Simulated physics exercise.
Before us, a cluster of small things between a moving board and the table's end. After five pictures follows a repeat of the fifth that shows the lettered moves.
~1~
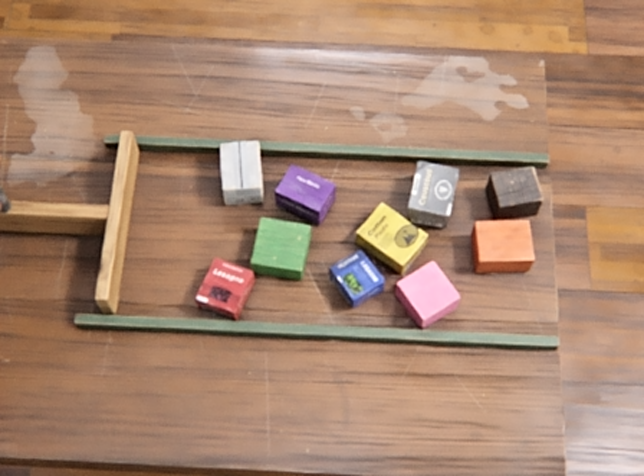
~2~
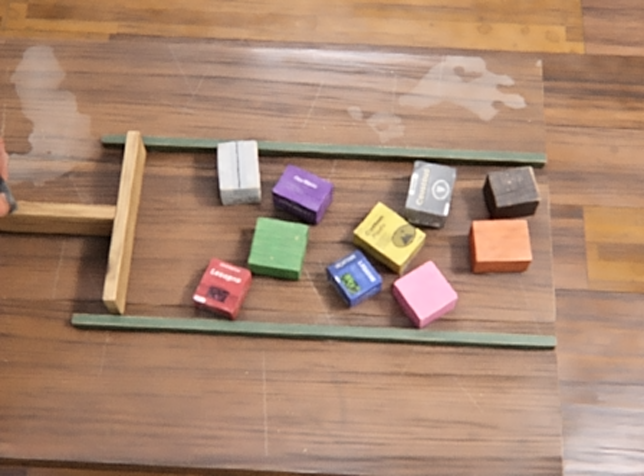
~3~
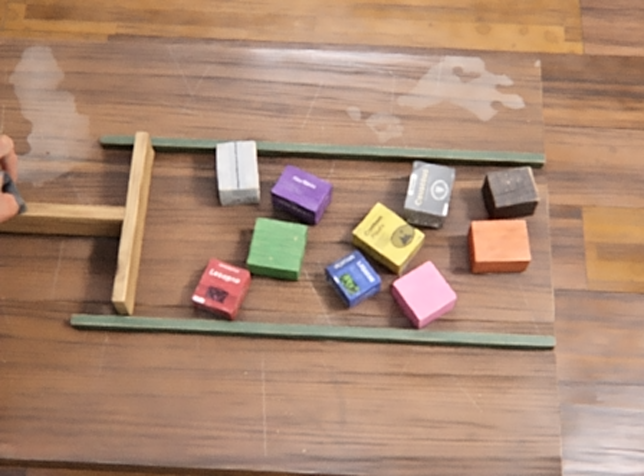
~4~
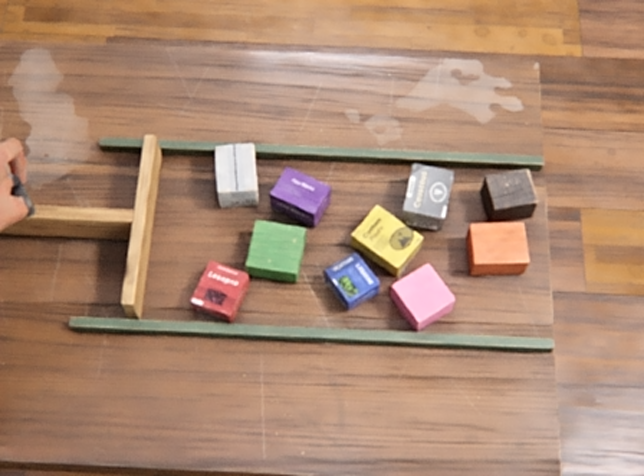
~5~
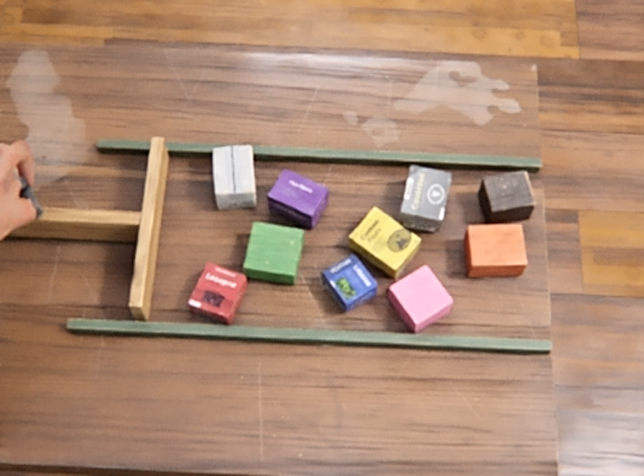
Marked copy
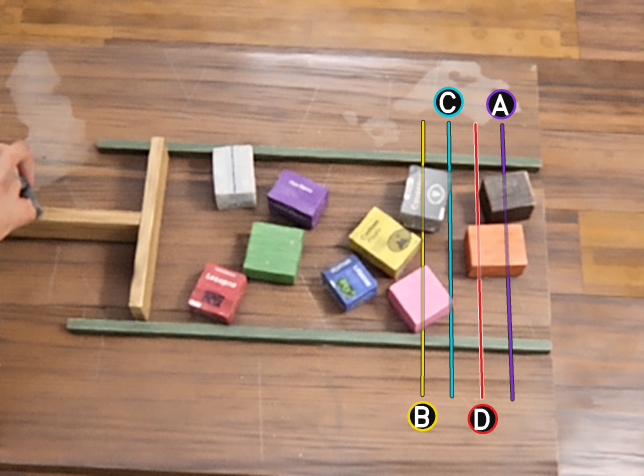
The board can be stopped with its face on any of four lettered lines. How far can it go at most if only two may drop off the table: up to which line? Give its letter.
It can go as far as B.
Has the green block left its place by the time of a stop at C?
Yes.
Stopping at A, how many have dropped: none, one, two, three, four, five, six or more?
Six or more.
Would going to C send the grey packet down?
By then, yes.
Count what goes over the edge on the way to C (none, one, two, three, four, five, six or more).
By then, four.
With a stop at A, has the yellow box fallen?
By then, yes.
On the marked copy, A at (507, 253); B at (423, 250); C at (450, 251); D at (479, 252).
Taking B. A third of the way, board (246, 222); red packet (271, 301); white box (277, 181).
Two thirds of the way, board (344, 227); pink block (467, 305); grey packet (462, 200).
When it is over, board (421, 230); black block over the edge; orange block over the edge; two fallen.
As for the rest, A drops seven; C drops four; D drops five.
